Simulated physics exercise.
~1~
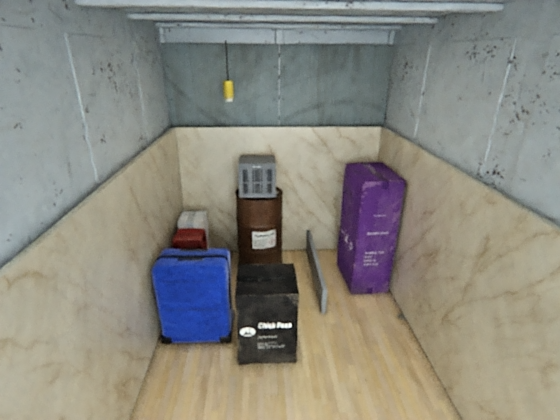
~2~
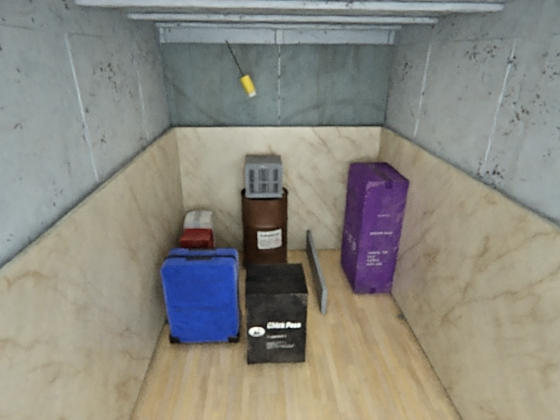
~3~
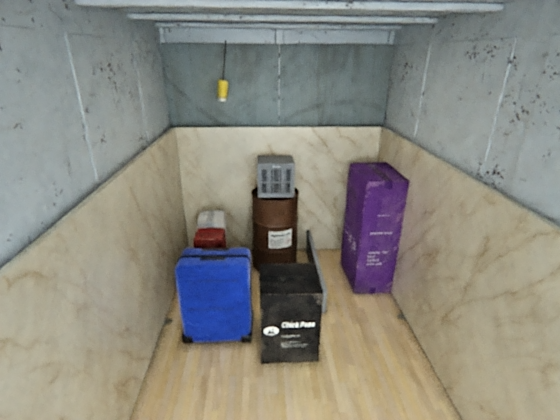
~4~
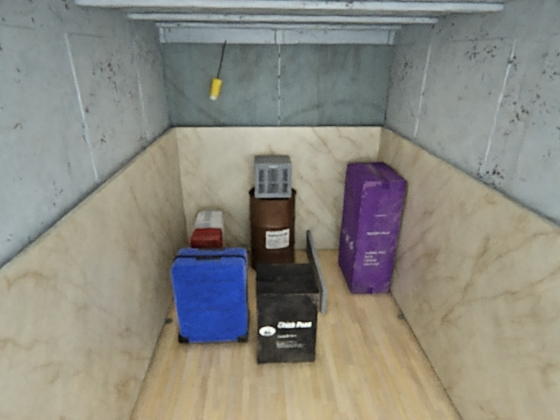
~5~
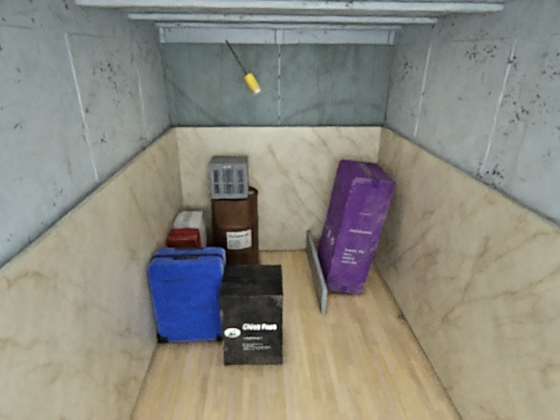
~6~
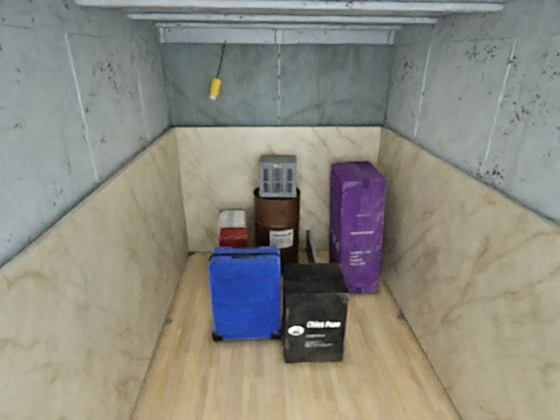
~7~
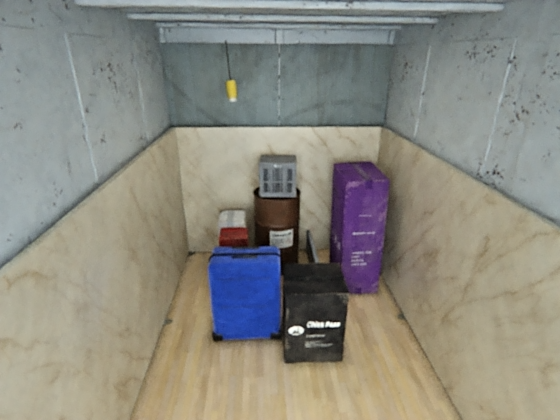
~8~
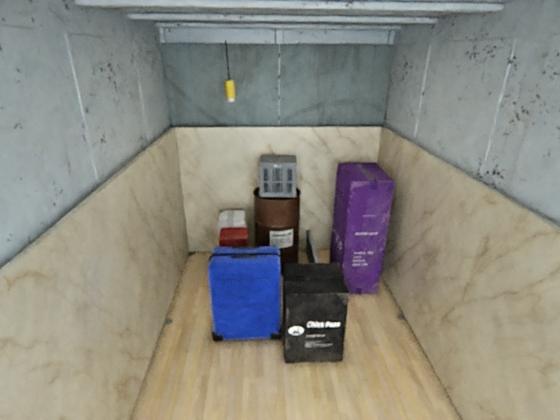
A yellow lamp swings on its cord above the load bay of a moving delivery van, seen from behind, facing the front wall. A blue case and a black box stand in front, with red and white boxes behind the case, a grey chest on a brown drum, and a tall purple box beyond a low board at right. The load slides right, then shifts back left as the purple box leans. Next, the case and smaller boxes slide farther right. Finally everything settles upright, the case and black box right of where they began, the chest still on the drum.
